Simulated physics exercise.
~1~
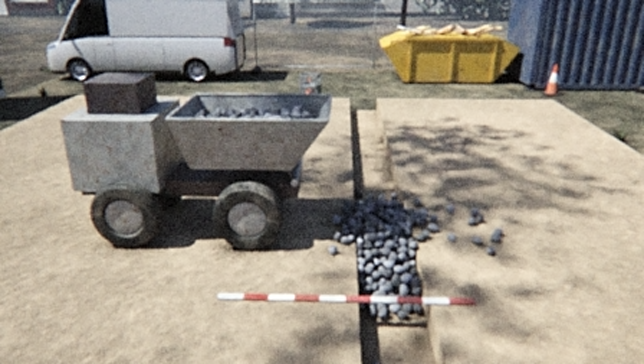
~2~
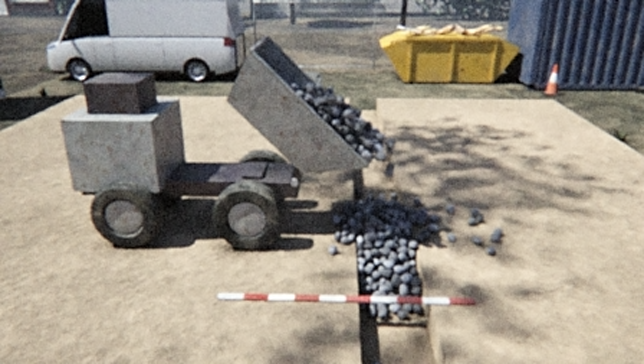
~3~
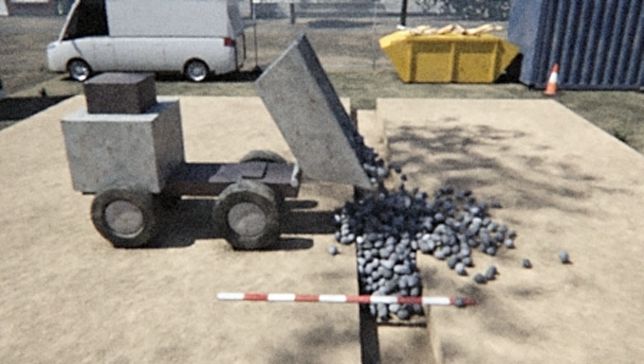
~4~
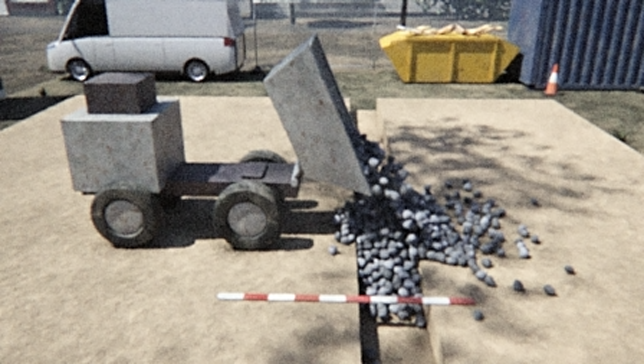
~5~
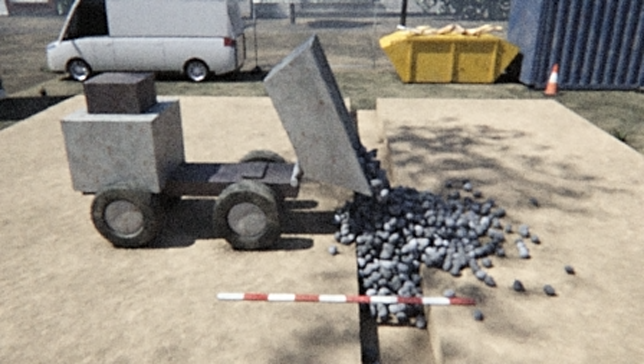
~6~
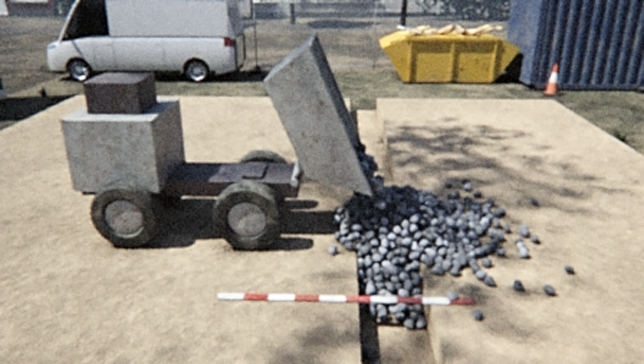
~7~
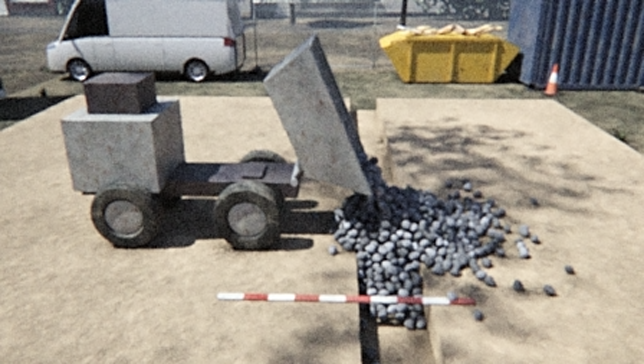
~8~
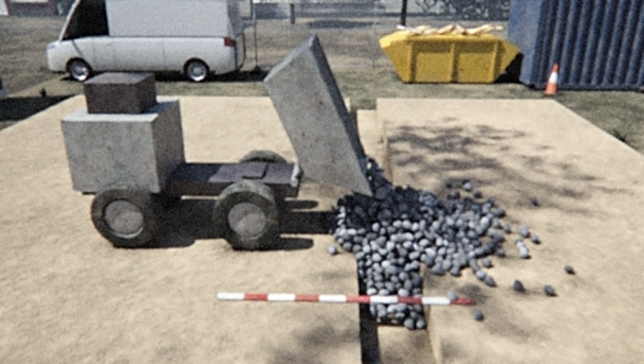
A grey toy-like dumper raised its skip steeply and tipped a load of dark rounded stones to the right, onto those already in a narrow trench. They spilled over the far side, then everything lay still with the skip still raised.
